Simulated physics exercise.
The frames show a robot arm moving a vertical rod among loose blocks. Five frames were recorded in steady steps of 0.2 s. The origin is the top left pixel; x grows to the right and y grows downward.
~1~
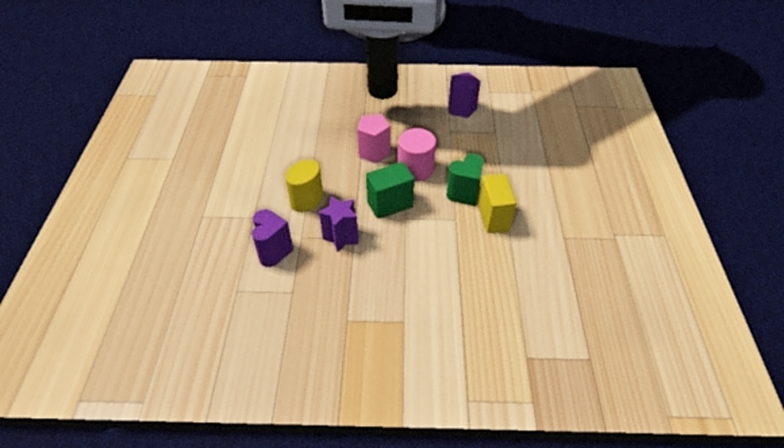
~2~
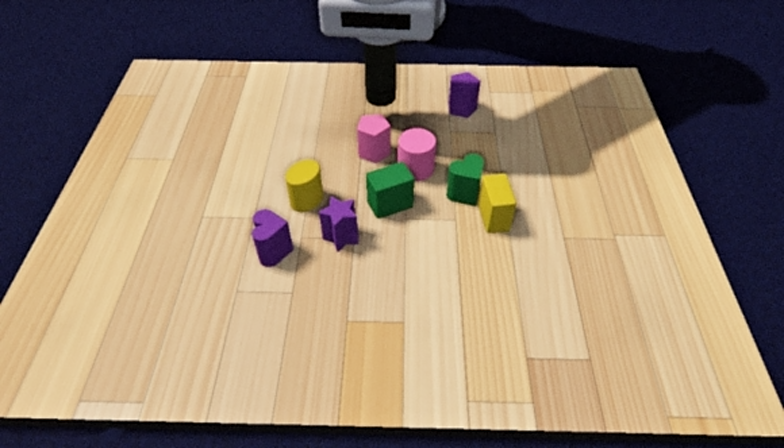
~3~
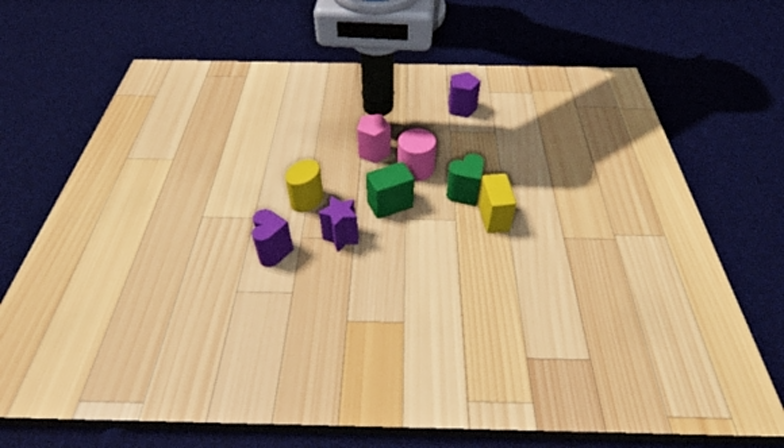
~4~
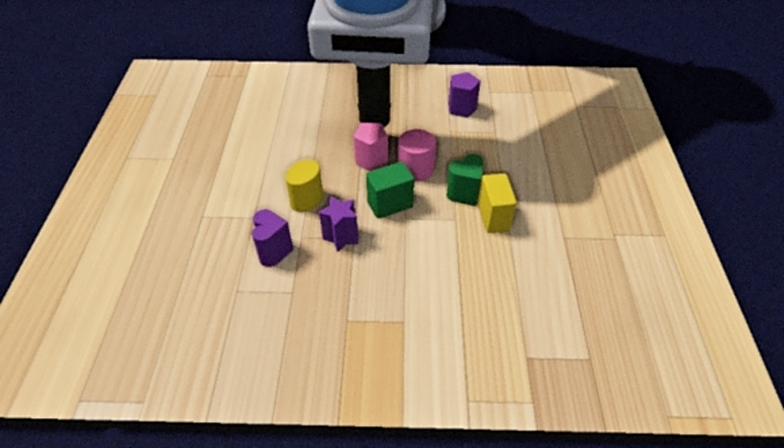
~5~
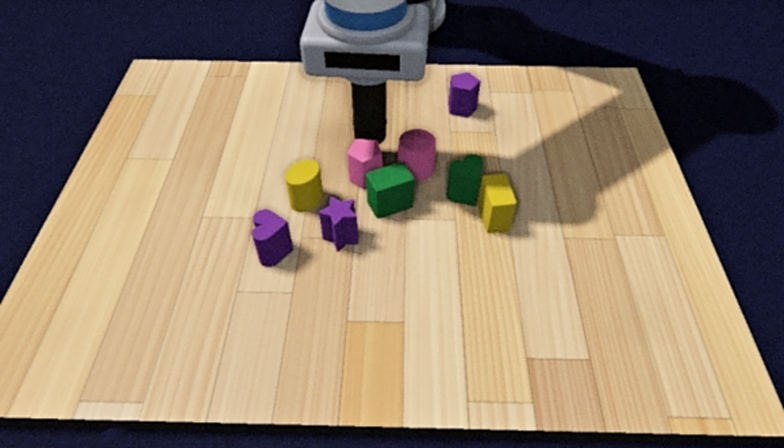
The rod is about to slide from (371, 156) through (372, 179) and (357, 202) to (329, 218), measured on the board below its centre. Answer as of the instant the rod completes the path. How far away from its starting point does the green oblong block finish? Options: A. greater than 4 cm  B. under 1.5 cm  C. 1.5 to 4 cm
Choice B: Under 1.5 cm.
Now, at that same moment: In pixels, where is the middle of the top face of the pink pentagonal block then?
For the centre of its top, I'd go with (320, 217).
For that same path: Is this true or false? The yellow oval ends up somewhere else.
My answer: False.
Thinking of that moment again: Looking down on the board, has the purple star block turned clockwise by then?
In short: No.
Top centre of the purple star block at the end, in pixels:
Around (326, 241).
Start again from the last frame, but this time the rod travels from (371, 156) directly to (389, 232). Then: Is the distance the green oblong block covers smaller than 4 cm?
In short: No.
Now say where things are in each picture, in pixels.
The first frame shows lower end of the rod at (383, 92), tops of blocks, yellow oval at (303, 171), purple star block at (339, 209), pink pentagonal block at (373, 123), green oblong block at (390, 175).
The second frame shows rod at (381, 99), blocks as before.
The third frame shows rod at (378, 108), blocks as before.
The fourth frame shows rod at (375, 121), pink pentagonal block at (371, 132).
The fifth frame shows rod at (370, 137), yellow oval at (303, 171), purple star block at (339, 209), pink pentagonal block at (365, 149), green oblong block at (390, 175).
The first path, step by step. Halfway along, rod at (366, 172); pink pentagonal block at (352, 185), turned 20° clockwise; green oblong block at (392, 183), turned 35° anticlockwise.
At the end, rod at (326, 199); yellow oval not moved; purple star block at (326, 241), turned 30° anticlockwise; pink pentagonal block at (320, 217), turned 15° anticlockwise; green oblong block at (392, 183), turned 35° anticlockwise.
